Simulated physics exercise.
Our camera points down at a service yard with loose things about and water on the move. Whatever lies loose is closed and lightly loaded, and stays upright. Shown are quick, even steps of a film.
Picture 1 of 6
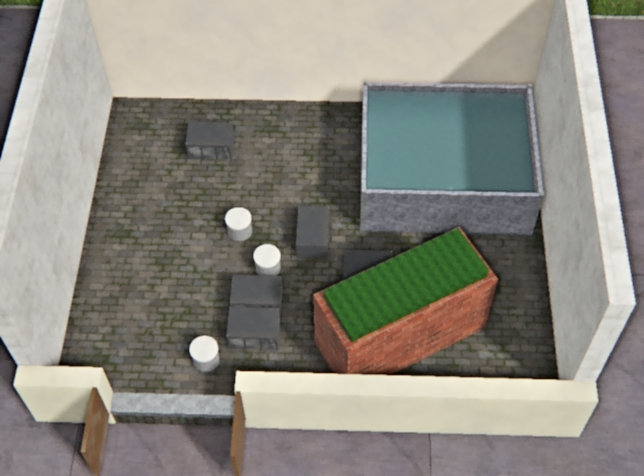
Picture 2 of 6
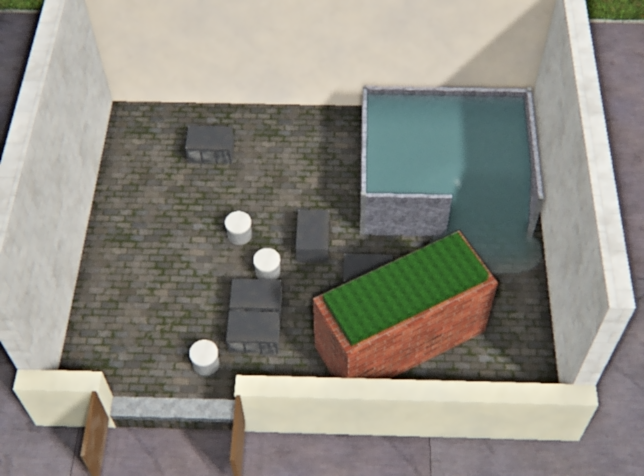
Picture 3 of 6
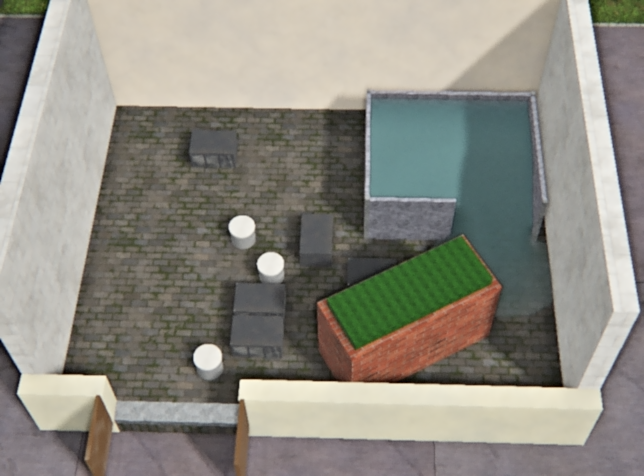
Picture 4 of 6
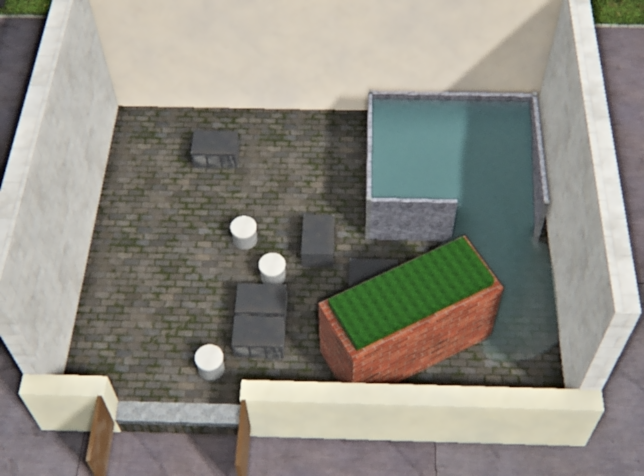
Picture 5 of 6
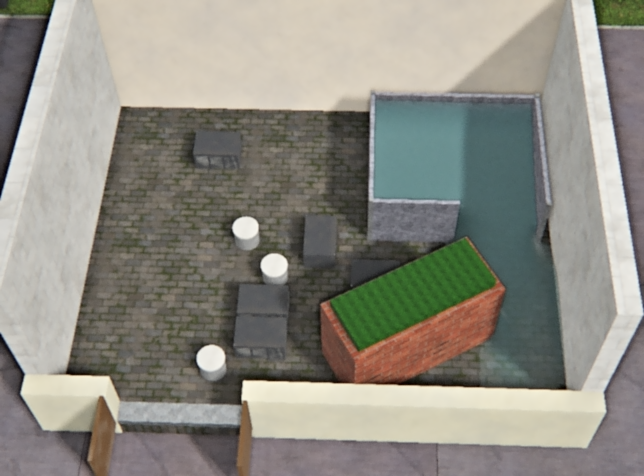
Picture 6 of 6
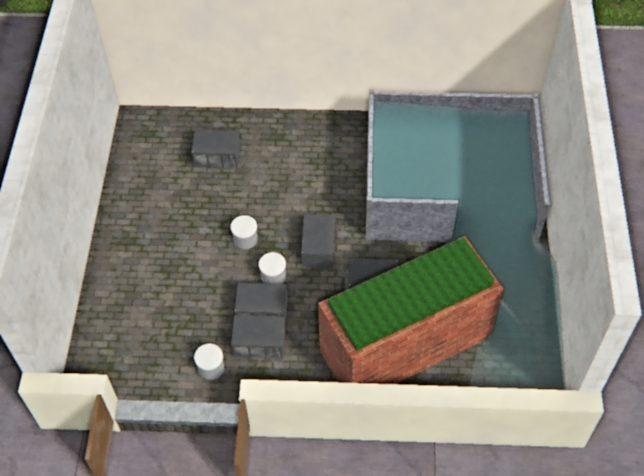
Water pours from the broken corner of a raised pool and spreads behind a brick planter.
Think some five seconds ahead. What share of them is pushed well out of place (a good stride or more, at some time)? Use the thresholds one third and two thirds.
I'd put it between one third and two thirds.
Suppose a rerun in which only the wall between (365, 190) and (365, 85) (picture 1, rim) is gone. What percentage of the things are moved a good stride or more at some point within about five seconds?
By my reckoning, around 90 percent.
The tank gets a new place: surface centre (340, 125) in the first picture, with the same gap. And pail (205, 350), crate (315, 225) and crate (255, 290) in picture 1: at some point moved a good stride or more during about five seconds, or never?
Taking them in turn: Got sent well off; kept near its start; got sent well off.
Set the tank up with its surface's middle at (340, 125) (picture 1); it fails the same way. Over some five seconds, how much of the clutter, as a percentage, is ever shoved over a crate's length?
Estimate: Approx. 50 %.
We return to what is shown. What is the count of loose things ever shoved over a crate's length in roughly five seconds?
The count is 4.
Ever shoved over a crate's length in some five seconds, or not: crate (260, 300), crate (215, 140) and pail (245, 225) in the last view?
Never got far, never got far, went a long way.
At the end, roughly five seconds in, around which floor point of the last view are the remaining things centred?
Estimate: Close to (226, 279) px.
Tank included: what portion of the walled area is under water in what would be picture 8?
30 %.
A moment on, 0 of 8 are well off their spots; 0 afloat.
Next, 0 of 8 are well off their spots; 0 afloat.
Later, 0 of 8 are well off their spots; 0 afloat.
In the end, 4 of 8 are well off their spots, and 4 have been at some point; 0 afloat.
